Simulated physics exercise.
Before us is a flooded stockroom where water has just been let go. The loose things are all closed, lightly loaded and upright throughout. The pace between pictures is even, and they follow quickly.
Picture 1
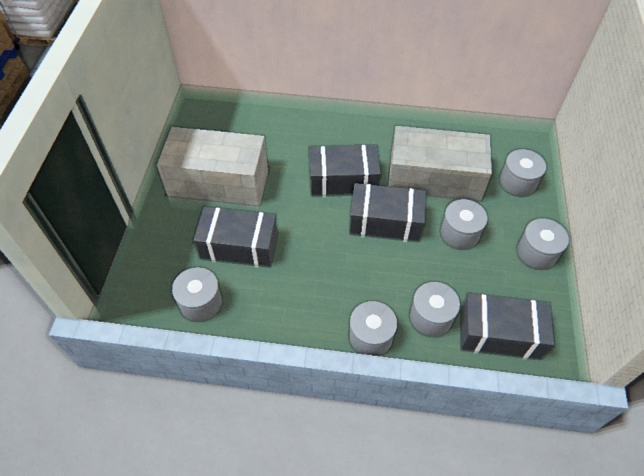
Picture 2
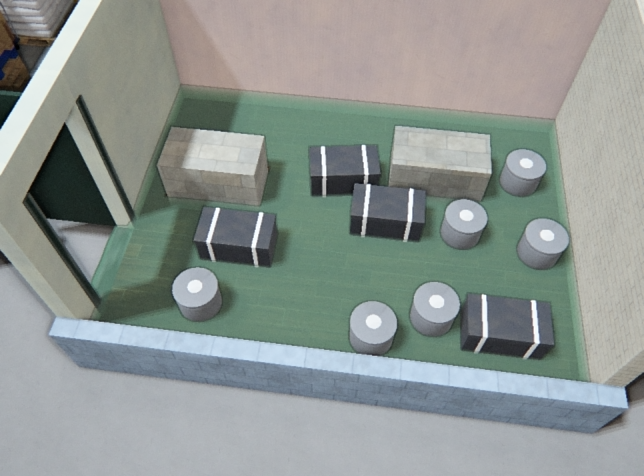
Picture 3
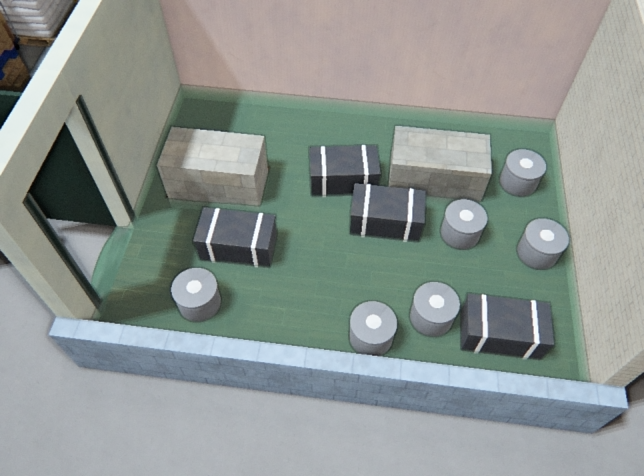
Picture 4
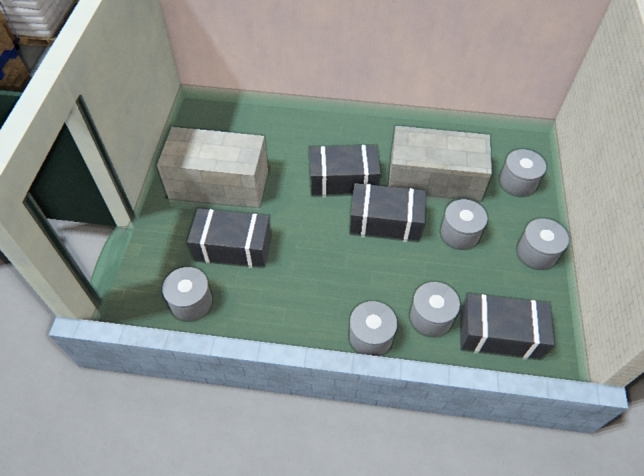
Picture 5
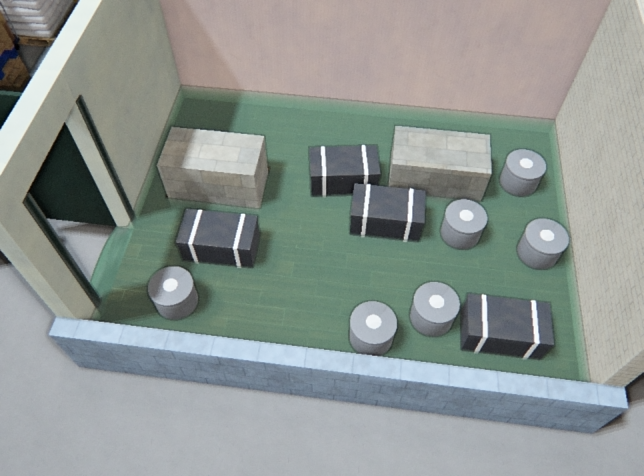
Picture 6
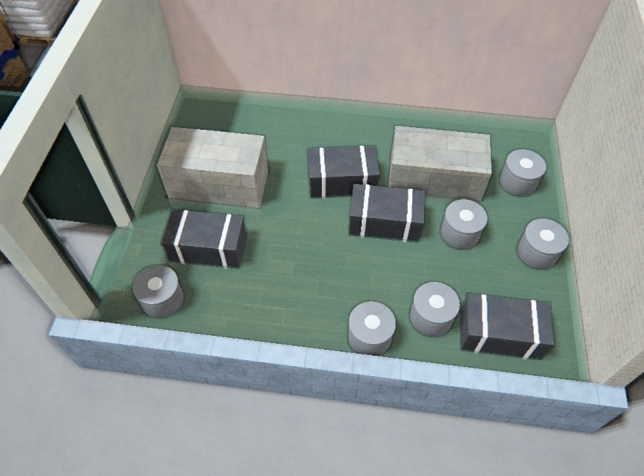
Flooded walled room with a doorway opening at left, then a dark strapped trunk and a grey tub drifting slowly left.
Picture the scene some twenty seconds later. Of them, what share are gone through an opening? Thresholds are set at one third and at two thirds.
The portion will probably sit in the middle band.
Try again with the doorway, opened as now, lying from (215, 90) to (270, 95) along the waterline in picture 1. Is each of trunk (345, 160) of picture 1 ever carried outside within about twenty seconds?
As for this one, I'd say it escapes.
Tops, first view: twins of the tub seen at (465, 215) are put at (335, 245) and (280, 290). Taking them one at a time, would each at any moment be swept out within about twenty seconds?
Result, as listed: Ends up outside; ends up outside.
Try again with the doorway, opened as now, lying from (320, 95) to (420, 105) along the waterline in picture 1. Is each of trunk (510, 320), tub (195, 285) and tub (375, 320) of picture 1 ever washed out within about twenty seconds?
One by one, that's not lost, not lost, not lost.
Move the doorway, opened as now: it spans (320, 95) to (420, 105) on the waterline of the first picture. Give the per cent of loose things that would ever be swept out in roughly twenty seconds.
I'd reckon around 50 percent.
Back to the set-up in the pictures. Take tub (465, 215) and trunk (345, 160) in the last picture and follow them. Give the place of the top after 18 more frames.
Near (412, 224) and (270, 219).
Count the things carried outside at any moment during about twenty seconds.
Exactly 6.
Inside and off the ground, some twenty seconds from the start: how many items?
The tally stands at 4.
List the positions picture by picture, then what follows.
In the first frame, a tub at (195, 287), afloat; a trunk at (235, 227), afloat; 0 of 10 have shifted.
In the second frame, a tub at (195, 287) floats; a trunk at (235, 227) floats; 0 of 10 have shifted.
In the third frame, a tub at (194, 287), afloat; a trunk at (235, 228) floats; 0 of 10 have shifted.
In the fourth frame, a tub at (185, 286), afloat, close to its start; a trunk at (229, 229), afloat, close to its start; 2 of 10 have shifted.
In the fifth frame, a tub at (170, 285) floats, close to its start; a trunk at (217, 229), afloat, close to its start; 2 of 10 have shifted.
In the sixth frame, a tub at (155, 284) floats, a stride from its start; a trunk at (203, 229), afloat, a stride from its start; 2 of 10 have shifted.
A moment on, 1 of 10 are out; 9 afloat.
Next, 2 of 10 are out; 8 afloat.
Later, 5 of 10 are out; 5 afloat.
In the end, 6 of 10 are out; 4 afloat.
